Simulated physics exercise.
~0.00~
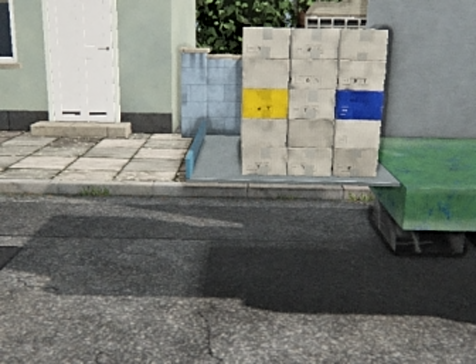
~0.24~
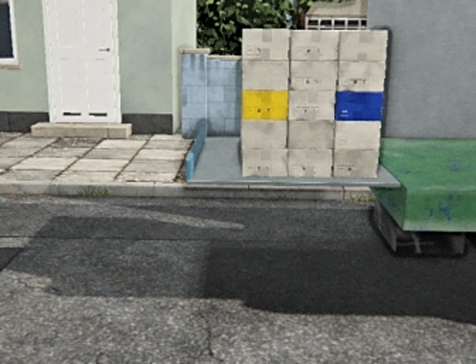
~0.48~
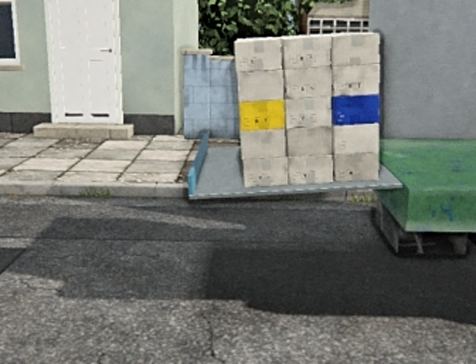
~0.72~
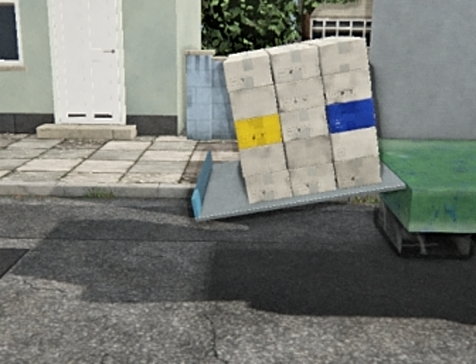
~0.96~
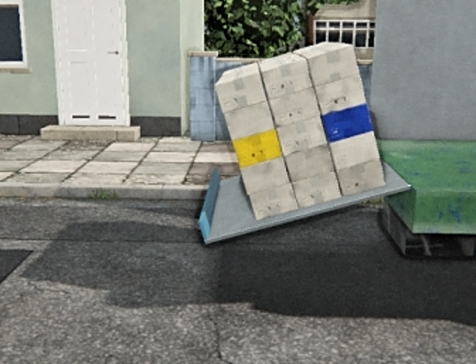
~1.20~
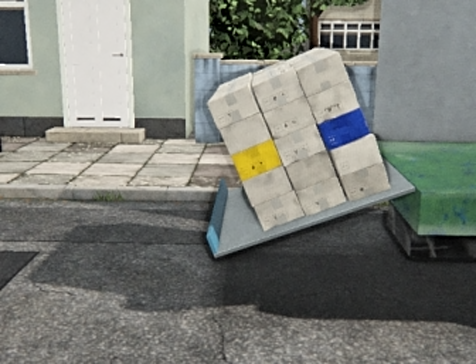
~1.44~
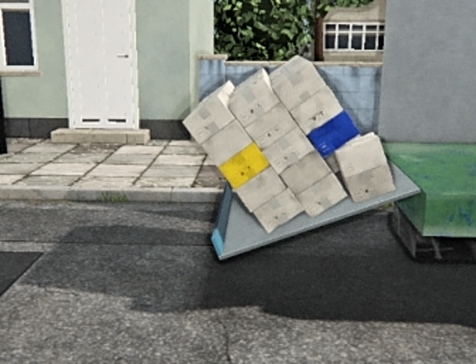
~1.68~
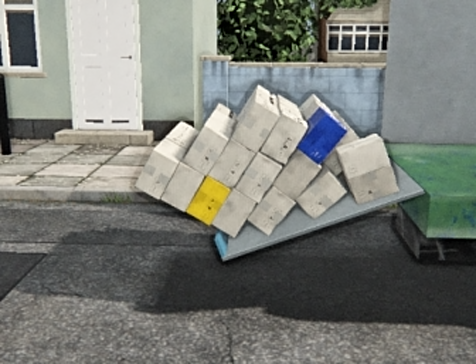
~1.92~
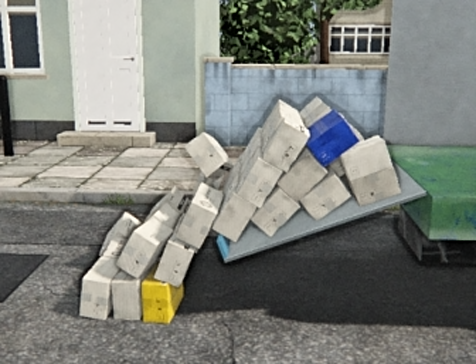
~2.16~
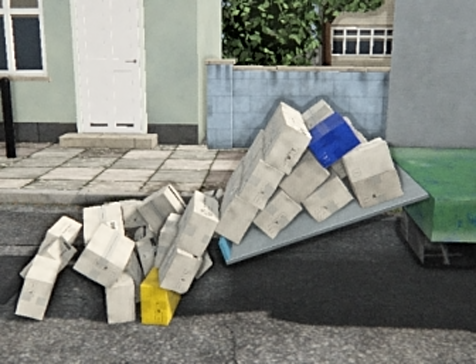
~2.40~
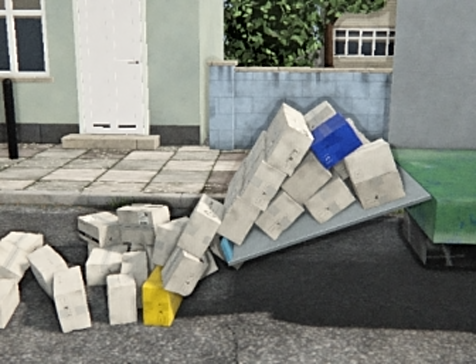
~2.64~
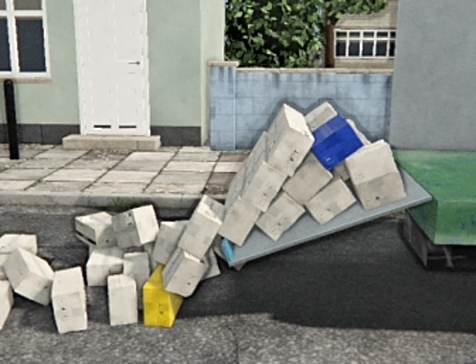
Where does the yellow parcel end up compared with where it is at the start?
At the start it sits in the left side of the neat stack on the platform, and at the end it lies on the road, lower and further left, just beyond the platform's lowered edge.
